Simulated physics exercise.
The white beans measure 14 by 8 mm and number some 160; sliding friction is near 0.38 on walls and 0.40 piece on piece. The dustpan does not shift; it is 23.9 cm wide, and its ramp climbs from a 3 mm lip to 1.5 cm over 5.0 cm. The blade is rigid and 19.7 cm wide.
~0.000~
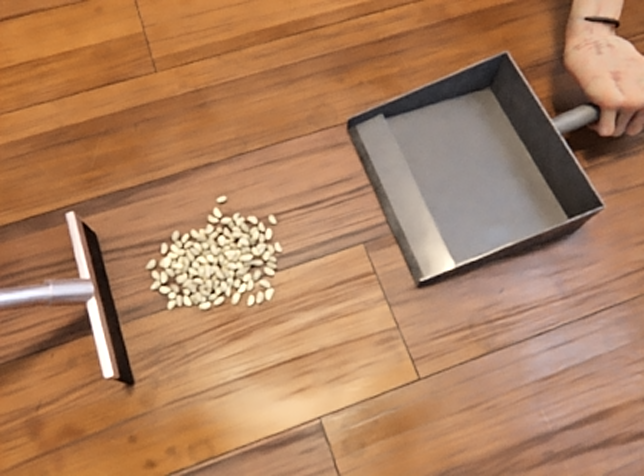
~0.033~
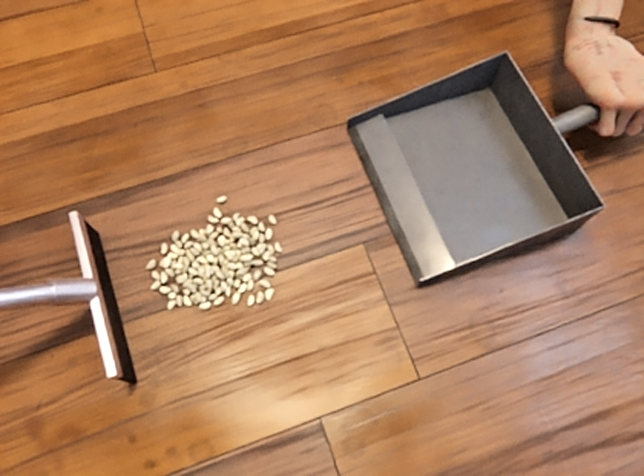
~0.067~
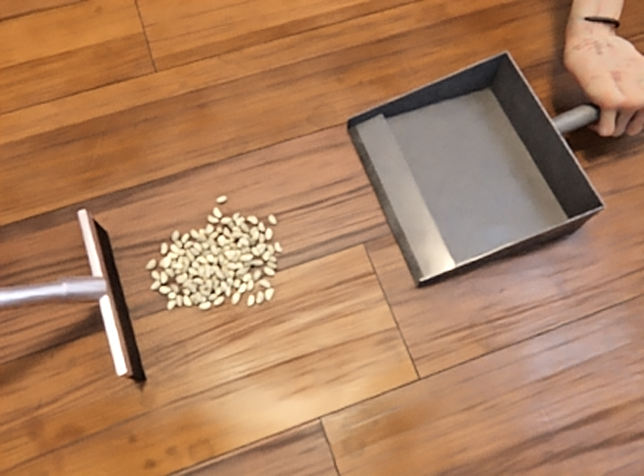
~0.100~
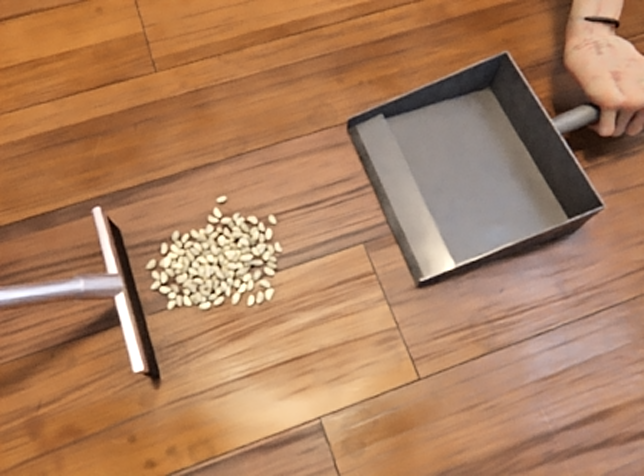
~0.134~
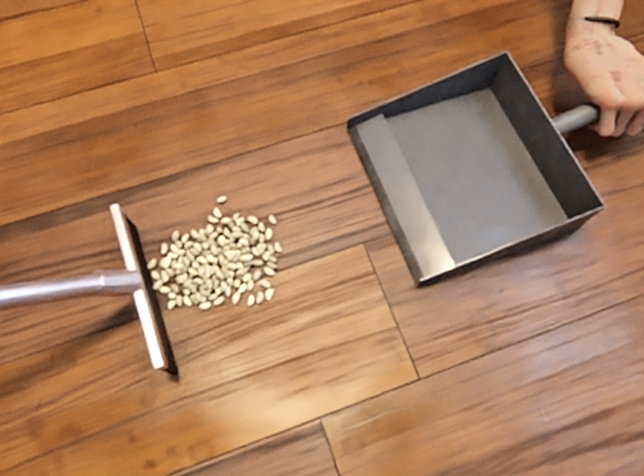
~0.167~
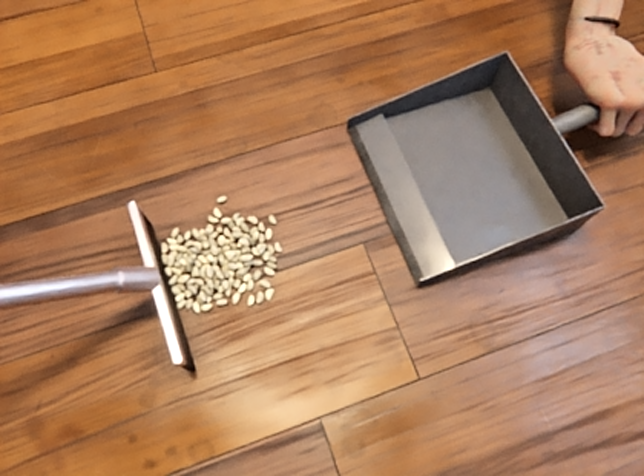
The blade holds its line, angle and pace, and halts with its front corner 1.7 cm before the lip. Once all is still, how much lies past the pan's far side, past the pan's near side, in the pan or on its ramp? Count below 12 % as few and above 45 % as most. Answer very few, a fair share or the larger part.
Far side: Very few, near side: Very few, pan: A fair share.
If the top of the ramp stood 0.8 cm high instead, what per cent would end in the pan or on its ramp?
Then about 45 per cent.
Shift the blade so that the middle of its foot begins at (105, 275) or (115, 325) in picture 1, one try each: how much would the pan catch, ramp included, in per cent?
About 50 and 30 per cent.
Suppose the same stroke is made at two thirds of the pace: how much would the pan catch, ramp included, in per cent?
In that case some 35 per cent.
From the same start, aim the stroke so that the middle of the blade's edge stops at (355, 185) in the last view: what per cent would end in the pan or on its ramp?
About 50 per cent.
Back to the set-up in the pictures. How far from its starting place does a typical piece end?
About 22 cm.
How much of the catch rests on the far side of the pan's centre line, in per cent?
Some 20 per cent.
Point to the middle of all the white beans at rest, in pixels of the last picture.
Near (386, 215).
After 0.39 s, middle of the blade 15 cm from the lip; 0 % over the lip, far side 0 %, near side 0 %.
After 0.54 s, middle of the blade 6 cm from the lip; 0 % over the lip, far side 0 %, near side 5 %.
Then, at 0.81 s, middle of the blade 2 cm from the lip; 40 % over the lip, far side 5 %, near side 5 %.
In the end, at 1.8 s, far side 5 %, near side 5 %, pan 40 %, in front of the lip or behind the blade 50 %.
